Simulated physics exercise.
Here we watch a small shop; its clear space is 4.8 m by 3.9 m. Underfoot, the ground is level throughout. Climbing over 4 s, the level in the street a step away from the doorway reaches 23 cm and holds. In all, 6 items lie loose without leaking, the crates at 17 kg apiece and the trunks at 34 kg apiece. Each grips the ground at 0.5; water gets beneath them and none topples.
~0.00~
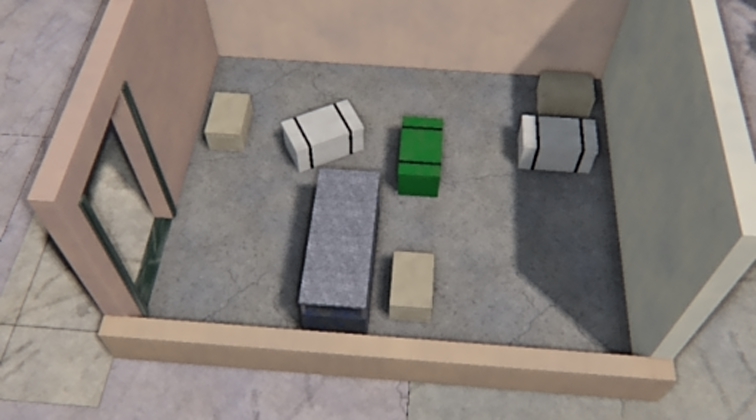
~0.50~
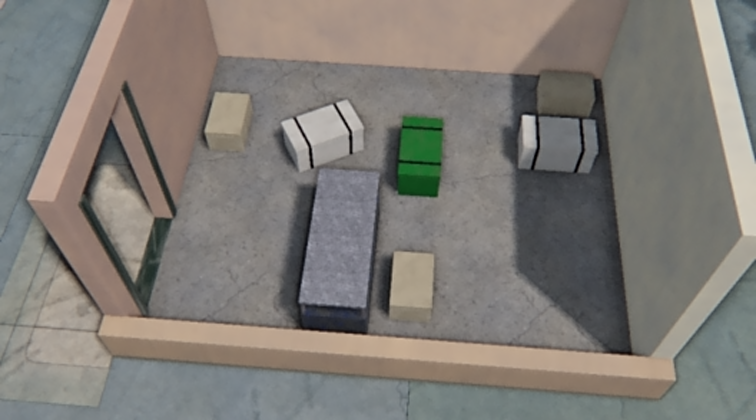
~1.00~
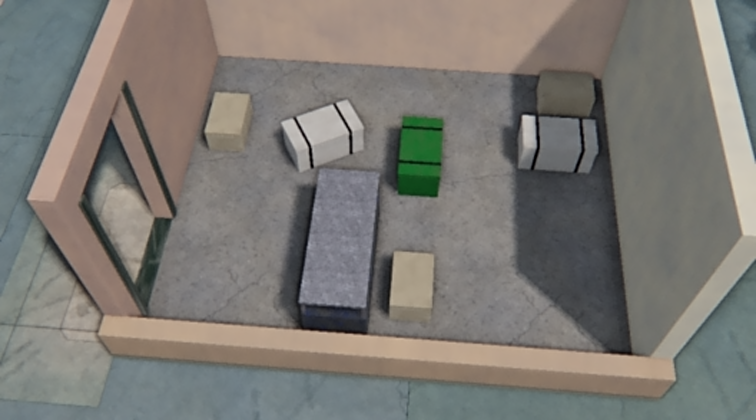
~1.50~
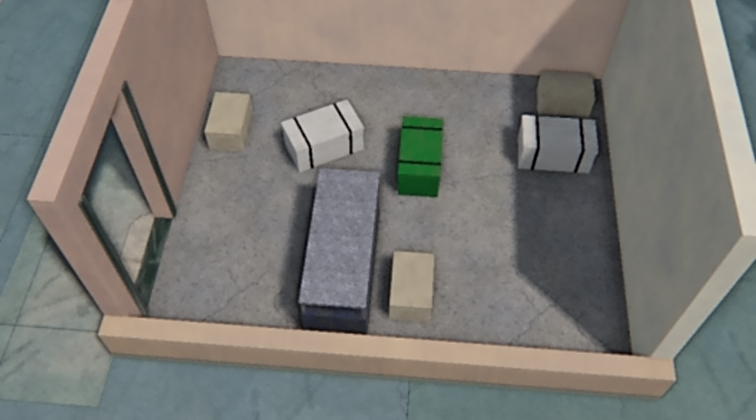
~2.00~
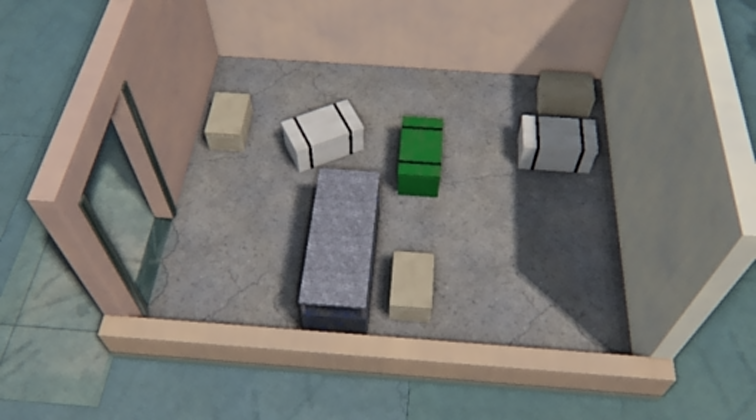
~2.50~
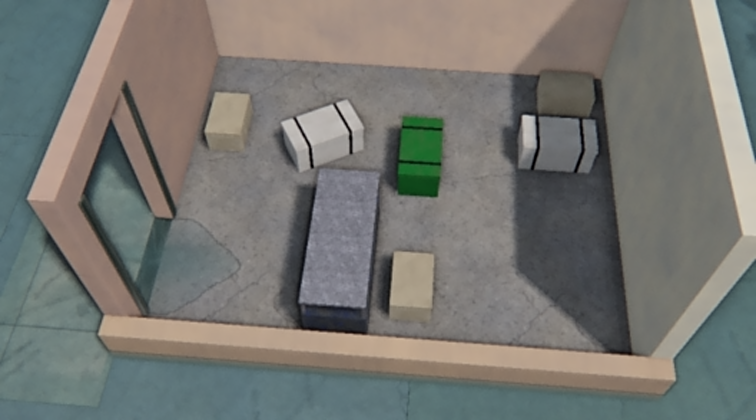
Water spreading over the paved ground outside a small open-topped shop, then seeping through the left doorway onto the floor, crates and trunks unmoved.
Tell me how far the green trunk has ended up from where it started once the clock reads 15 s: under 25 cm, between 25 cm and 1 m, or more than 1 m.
Close by.
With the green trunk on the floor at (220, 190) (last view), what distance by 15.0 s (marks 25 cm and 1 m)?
Here it heads a good way off.
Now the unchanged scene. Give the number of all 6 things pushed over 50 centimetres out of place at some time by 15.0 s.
Tally: 4.
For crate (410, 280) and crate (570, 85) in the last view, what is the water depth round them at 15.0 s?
Roughly 12 and 9 cm.
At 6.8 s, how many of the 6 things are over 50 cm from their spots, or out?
The number comes to 0.
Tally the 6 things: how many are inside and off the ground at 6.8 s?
I get 0.
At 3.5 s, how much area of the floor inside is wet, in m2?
The covered patch comes to about 2.5 m2.
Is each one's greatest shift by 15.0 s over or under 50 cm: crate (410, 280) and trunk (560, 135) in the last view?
Result, in order: Lower / higher.
After 3.5 s the green trunk is near (421, 145), 0.0 m from its start, aground; 0 afloat.
After 6.8 s the green trunk is near (421, 145), 0.0 m from its start, aground; 0 afloat.
After 11.0 s the green trunk is near (421, 145), 0.0 m from its start, aground; 3 afloat.
After 15.0 s the green trunk is near (421, 145), 0.0 m from its start, aground; 3 afloat.
